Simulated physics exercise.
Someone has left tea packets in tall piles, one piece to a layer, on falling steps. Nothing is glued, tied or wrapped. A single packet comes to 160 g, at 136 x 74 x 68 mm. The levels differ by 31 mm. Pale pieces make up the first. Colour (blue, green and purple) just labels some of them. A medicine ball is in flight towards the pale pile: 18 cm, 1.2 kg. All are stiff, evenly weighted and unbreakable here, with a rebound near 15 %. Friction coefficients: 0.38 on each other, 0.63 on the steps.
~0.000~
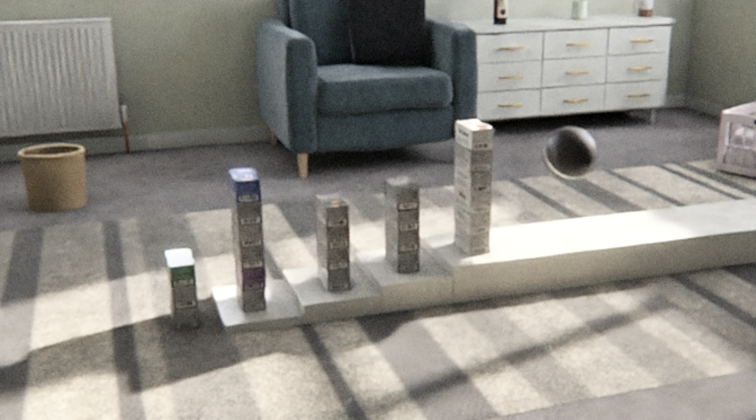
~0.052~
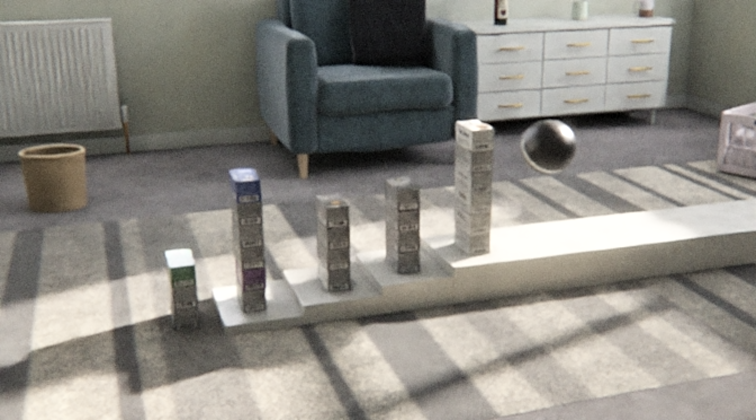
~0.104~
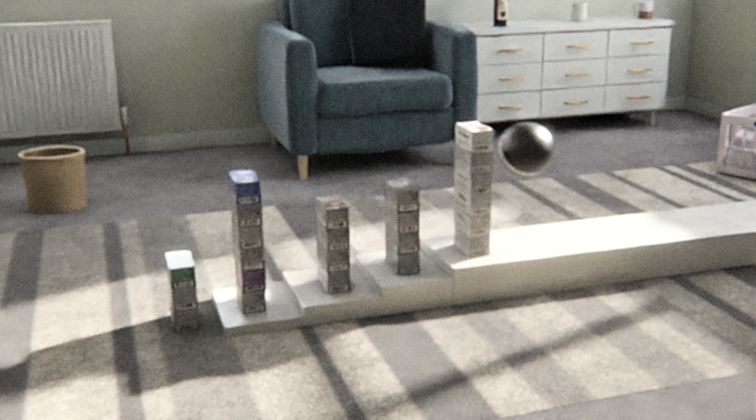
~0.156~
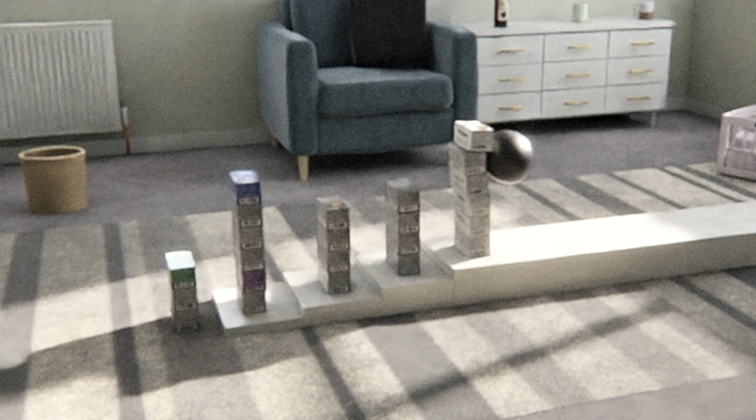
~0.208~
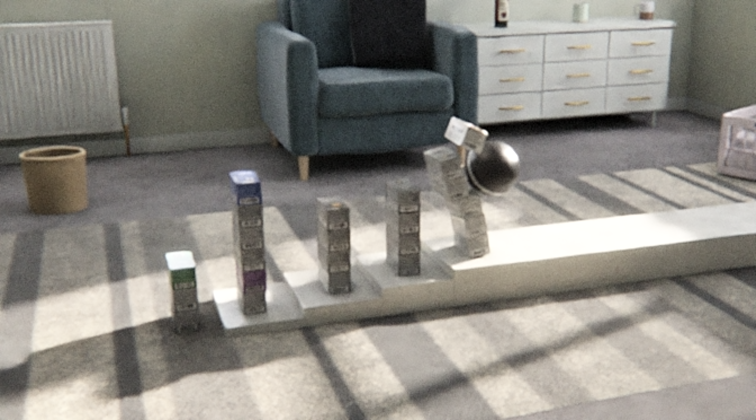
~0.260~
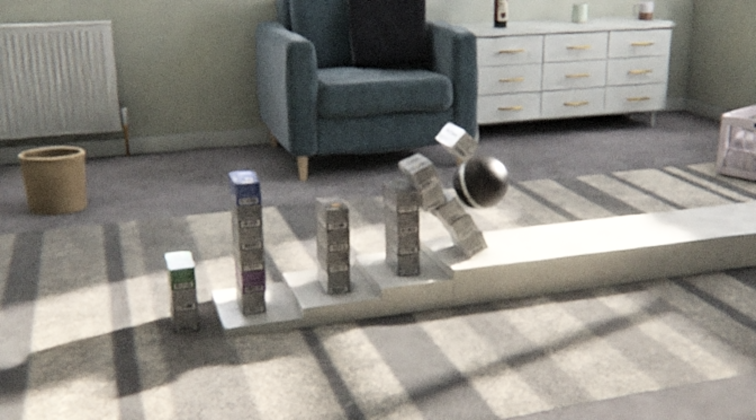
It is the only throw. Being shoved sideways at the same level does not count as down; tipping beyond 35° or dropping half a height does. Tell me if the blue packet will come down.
In the end the blue packet falls.
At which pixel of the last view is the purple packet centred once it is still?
Near (215, 299).
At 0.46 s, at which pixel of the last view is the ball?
At about (470, 205).
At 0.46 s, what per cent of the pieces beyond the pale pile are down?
At that moment 20 per cent.
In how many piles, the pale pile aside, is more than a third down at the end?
4 of them.
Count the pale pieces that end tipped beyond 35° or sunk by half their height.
6 of them.
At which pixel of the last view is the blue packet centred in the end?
Near (88, 326).
After 0.46 s, 6 of the pale pile down; 3 of the 17 other packets down; blue packet unmoved.
After 1.24 s, 6 of the pale pile down; 12 of the 17 other packets down; blue packet 40° from how it stood, 56 mm lower; purple packet 40° from how it stood.
In the end (2.4 s), 6 of the pale pile down; 15 of the 17 other packets down; blue packet upside down; purple packet on its side; green packet 38° from how it stood, 8 cm lower. From the last view, middles, blue packet near (88, 326), purple packet near (215, 299).
